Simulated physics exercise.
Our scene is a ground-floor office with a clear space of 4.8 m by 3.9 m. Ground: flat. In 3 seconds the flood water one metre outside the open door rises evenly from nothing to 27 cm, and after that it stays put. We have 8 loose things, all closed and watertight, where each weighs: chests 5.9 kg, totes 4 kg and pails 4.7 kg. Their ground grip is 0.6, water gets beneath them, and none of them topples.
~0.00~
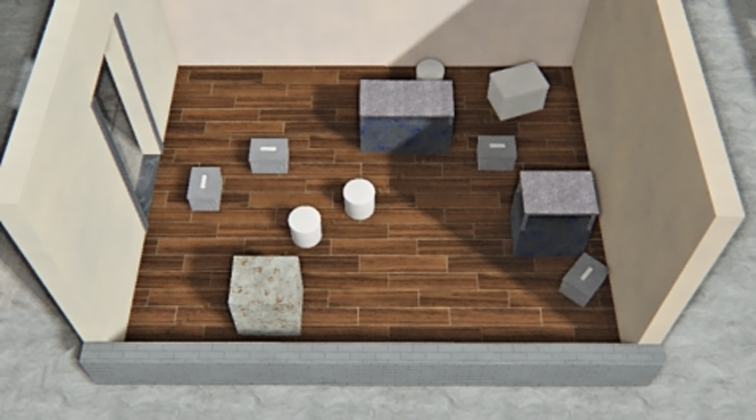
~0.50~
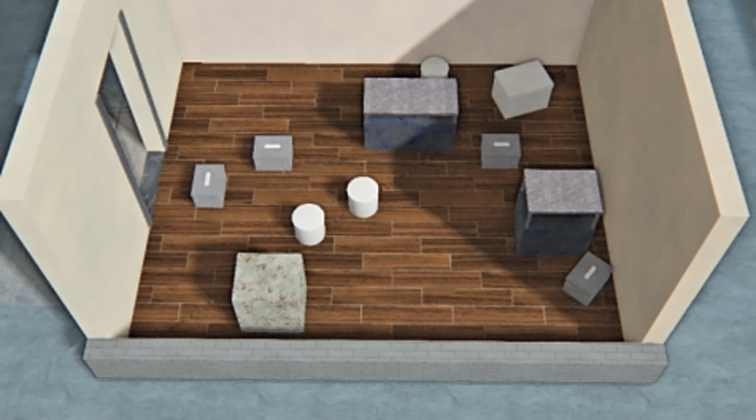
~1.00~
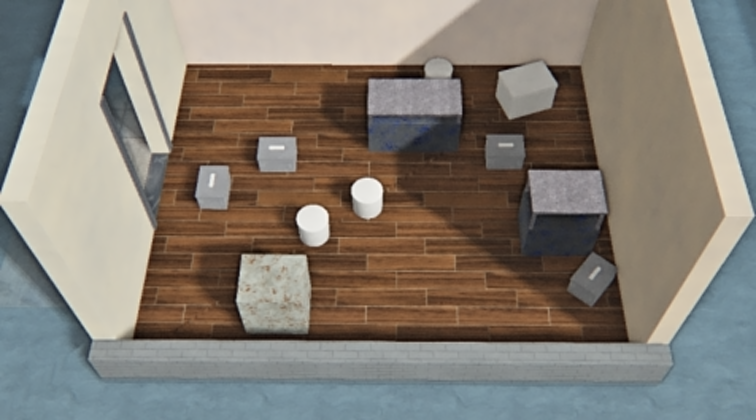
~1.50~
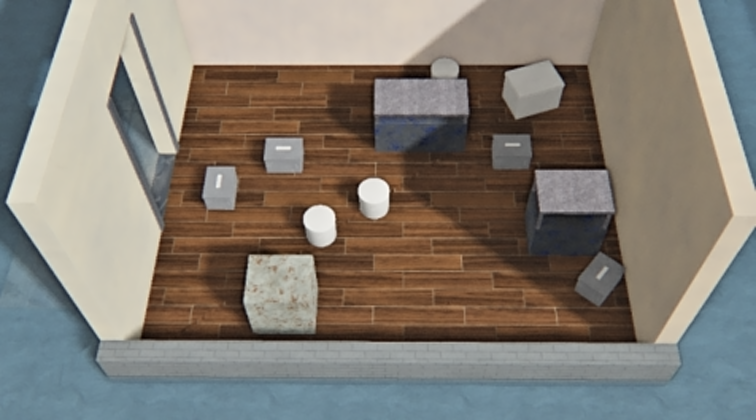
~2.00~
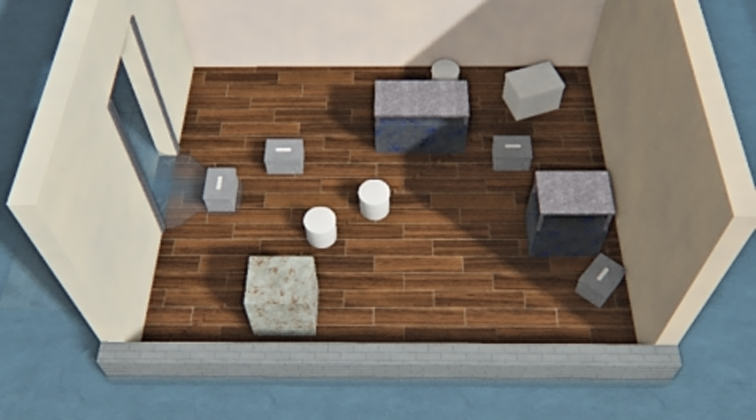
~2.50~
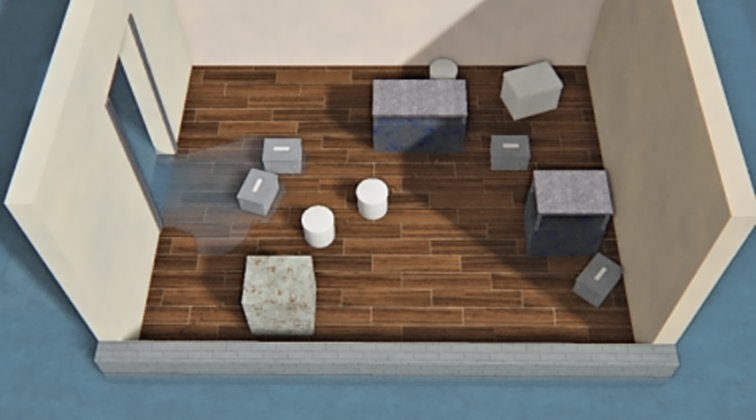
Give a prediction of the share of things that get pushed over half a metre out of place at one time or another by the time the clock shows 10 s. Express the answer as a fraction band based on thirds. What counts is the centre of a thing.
The band is at least two thirds.
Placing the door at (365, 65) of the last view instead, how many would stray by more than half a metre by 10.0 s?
Then 5 of them would.
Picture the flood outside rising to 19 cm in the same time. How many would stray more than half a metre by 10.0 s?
Result: 5.
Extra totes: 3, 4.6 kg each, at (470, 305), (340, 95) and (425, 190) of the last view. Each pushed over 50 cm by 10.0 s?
Sequence: Above the line / above the line / above the line.
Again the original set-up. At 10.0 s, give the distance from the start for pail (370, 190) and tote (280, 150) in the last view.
Respectively 250 and 300 cm.
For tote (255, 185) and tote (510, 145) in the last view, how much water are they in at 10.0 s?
First roughly 11 cm, second roughly 11 cm.
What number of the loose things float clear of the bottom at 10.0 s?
8.
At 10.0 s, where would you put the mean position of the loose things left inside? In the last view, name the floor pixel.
Around (527, 174).
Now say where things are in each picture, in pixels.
In the first picture, a tote at (204, 182), on the bottom; a chest at (520, 80), on the bottom; 0.0 m2 under water; 0 of 8 have shifted.
In the second picture, a tote at (208, 180) rests on the ground; a chest at (524, 78) rests on the ground; 0.0 m2 under water; 0 of 8 have shifted.
In the third picture, a tote at (212, 181) rests on the ground; a chest at (528, 78), on the bottom; water covers 0.0 m2; 0 of 8 have shifted.
In the fourth picture, a tote at (219, 182) rests on the ground; a chest at (535, 78), on the bottom; water covers 0.0 m2; 0 of 8 have shifted.
In the fifth picture, a tote at (219, 183), on the bottom; a chest at (535, 79), on the bottom; 0.3 m2 under water; 0 of 8 have shifted.
In the sixth picture, a tote at (257, 186), on the bottom, 43 cm from its start; a chest at (533, 79), on the bottom; 1.2 m2 under water; 1 of 8 have shifted.
After 3.5 s 2 of 8 are over 50 cm from their spots; 0 afloat.
After 4.5 s 3 of 8 are over 50 cm from their spots; 2 afloat.
After 7.0 s 6 of 8 are over 50 cm from their spots; 7 afloat.
After 10.0 s 6 of 8 are over 50 cm from their spots, and 7 have been at some point; 8 afloat.
